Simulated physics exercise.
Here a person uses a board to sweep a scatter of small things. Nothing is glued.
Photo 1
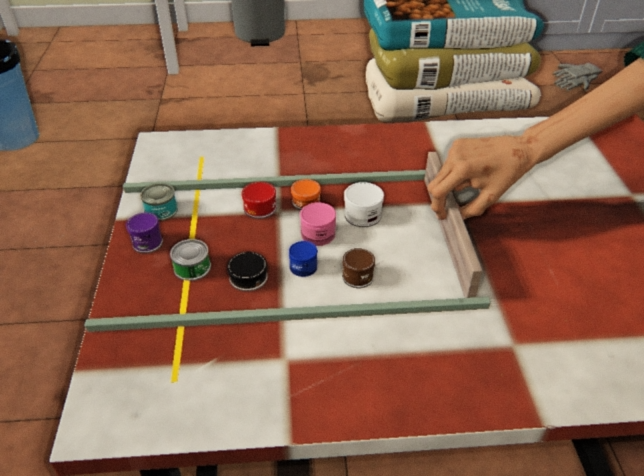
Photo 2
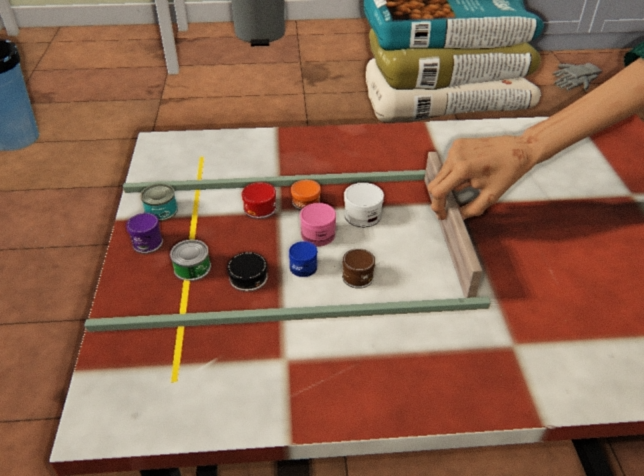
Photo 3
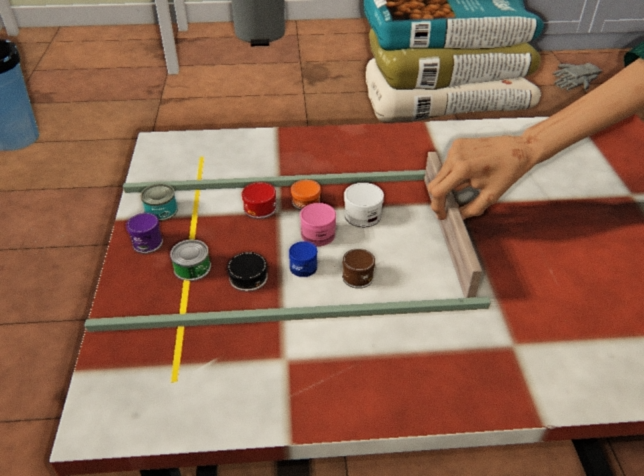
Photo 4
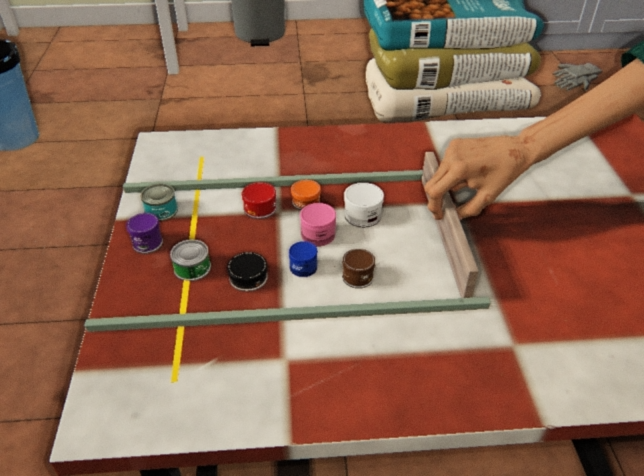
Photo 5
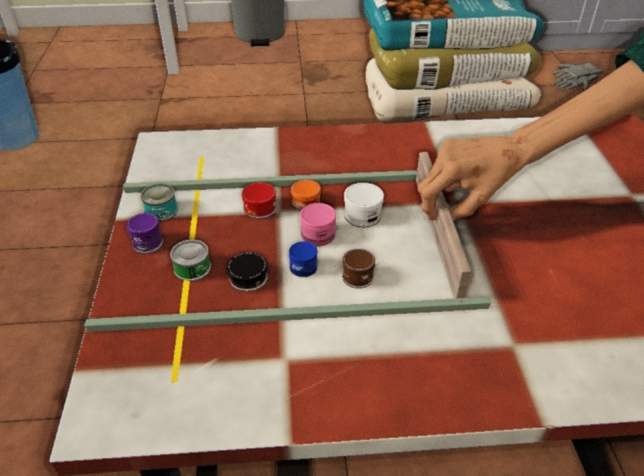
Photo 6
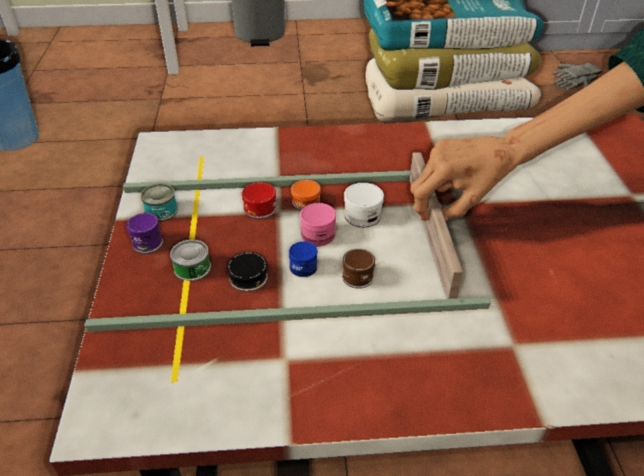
The video shows a hand holding a board upright between two green rails on a red-and-white checkered table, beside scattered colourful containers and a yellow line, then moving the board slightly left while the containers stay still.
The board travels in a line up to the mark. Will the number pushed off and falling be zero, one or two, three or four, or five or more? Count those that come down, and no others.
It will be zero.
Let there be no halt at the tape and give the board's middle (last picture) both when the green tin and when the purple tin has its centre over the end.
The middle is at (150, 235) when it's the green tin, and at (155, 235) when it's the purple tin.
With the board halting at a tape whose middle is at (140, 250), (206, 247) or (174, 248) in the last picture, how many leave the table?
It would be 5, 0 and 1.
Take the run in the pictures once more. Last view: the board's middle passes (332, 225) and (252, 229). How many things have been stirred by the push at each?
By then 5, and later 8.
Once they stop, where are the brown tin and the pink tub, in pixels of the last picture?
The first near (167, 285), the second near (171, 238).
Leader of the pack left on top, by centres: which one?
Foremost one: Turquoise tin.
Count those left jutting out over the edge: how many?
It's 1.
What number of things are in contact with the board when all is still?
It is in contact with 5.
Early on, none off yet; purple tin at rest near (145, 233); turquoise tin at rest near (159, 202); green tin at rest near (191, 260).
Finally, the number that fall off is zero.
